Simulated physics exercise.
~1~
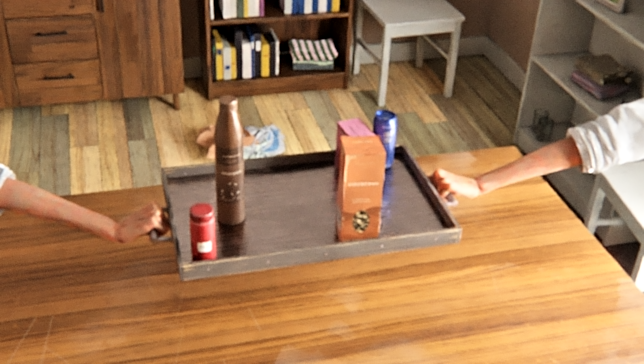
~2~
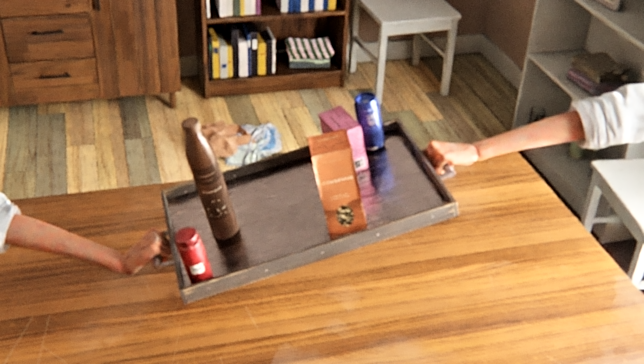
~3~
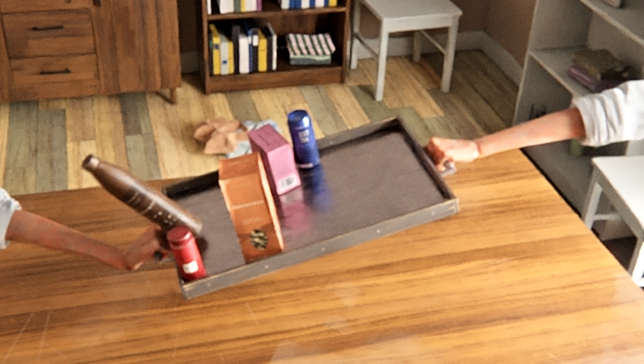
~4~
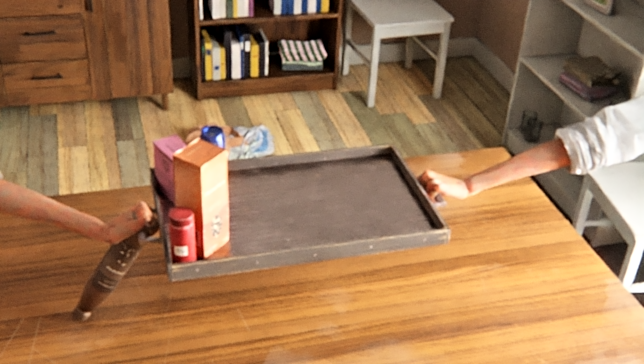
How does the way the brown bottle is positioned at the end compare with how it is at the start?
At the start the brown bottle stands upright on the tray, but at the end it is upside down, off the tray's left side.
